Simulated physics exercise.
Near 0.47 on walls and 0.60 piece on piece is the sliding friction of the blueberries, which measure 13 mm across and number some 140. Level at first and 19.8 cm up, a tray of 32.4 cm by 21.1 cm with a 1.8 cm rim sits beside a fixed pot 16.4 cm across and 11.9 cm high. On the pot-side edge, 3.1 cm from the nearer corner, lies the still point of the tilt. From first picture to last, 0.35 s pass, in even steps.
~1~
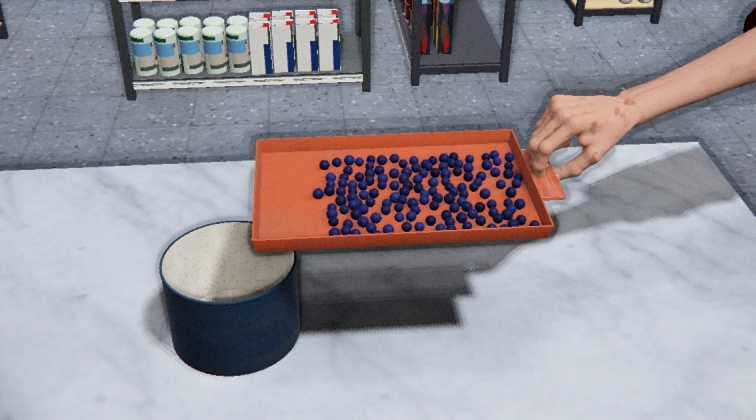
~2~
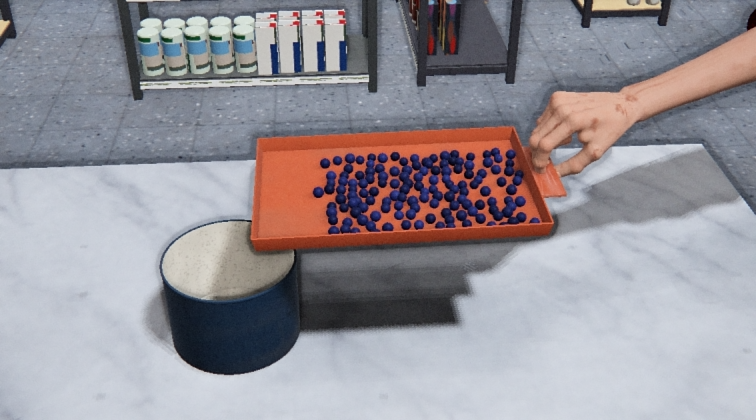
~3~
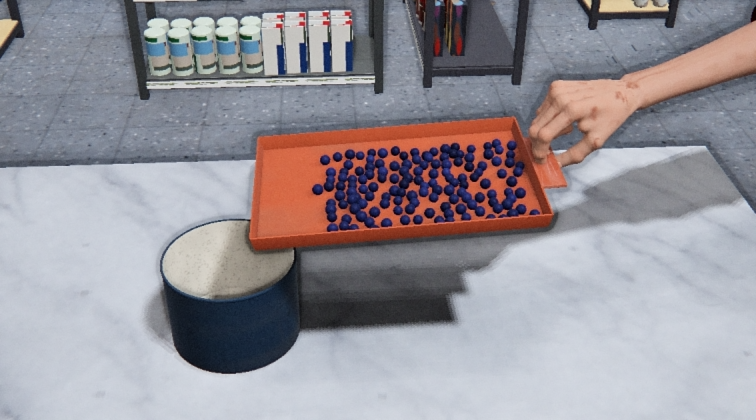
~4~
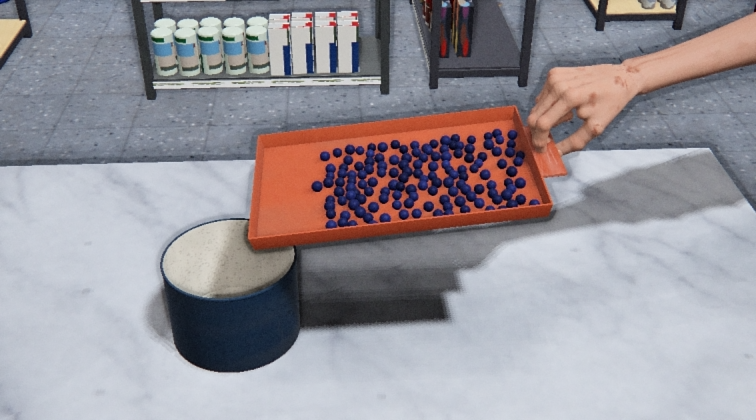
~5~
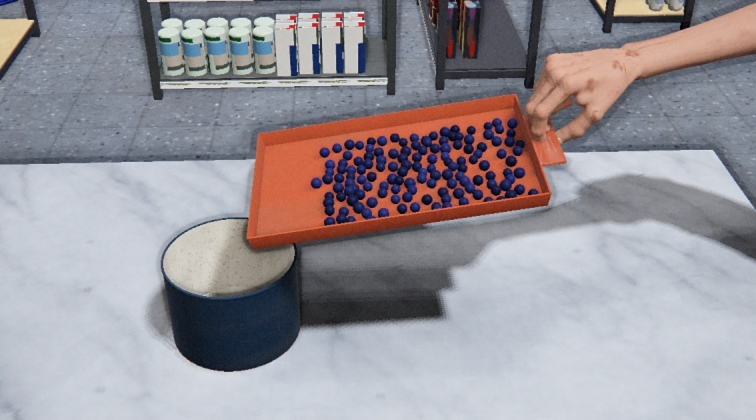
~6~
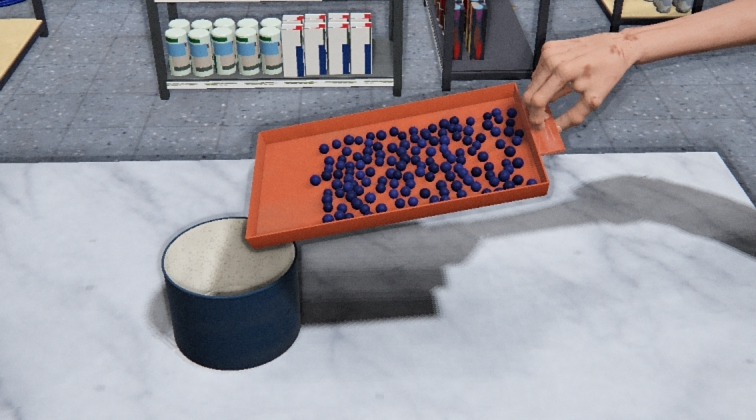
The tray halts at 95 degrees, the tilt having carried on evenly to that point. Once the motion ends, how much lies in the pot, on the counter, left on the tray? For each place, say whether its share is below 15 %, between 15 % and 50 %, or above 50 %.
My prediction: Pot: Above half; counter: A medium portion; tray: Scant.
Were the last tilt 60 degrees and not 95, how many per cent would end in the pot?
Around 0 per cent, then.
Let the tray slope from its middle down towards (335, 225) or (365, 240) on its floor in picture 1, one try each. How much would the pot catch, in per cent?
The share comes to roughly 5 in a hundred, then roughly 0 in a hundred.
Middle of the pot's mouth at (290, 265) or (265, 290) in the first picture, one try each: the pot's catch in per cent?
Roughly 0 and 55 percent.
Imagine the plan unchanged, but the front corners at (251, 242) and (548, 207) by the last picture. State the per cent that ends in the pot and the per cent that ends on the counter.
Split: Pot = 0, counter = 100.
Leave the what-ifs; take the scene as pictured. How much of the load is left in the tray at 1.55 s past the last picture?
I'd say close to 95 per cent.
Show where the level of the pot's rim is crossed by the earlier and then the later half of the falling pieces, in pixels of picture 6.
Around (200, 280), then (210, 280).
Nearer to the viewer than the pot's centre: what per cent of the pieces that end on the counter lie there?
About 100 per cent.
Then, 0.93 s after the last picture, tilt 50 degrees; the tray holds 100 %, the pot 0 %.
Then, 1.55 s after the last picture, tilt 76 degrees; the tray holds 95 %, the pot 0 %.
Then, 2.22 s after the last picture, tilt 95 degrees; the tray holds 20 %, the pot 25 %.
In the end, pot 60 %, counter 40 %, tray 0 %.
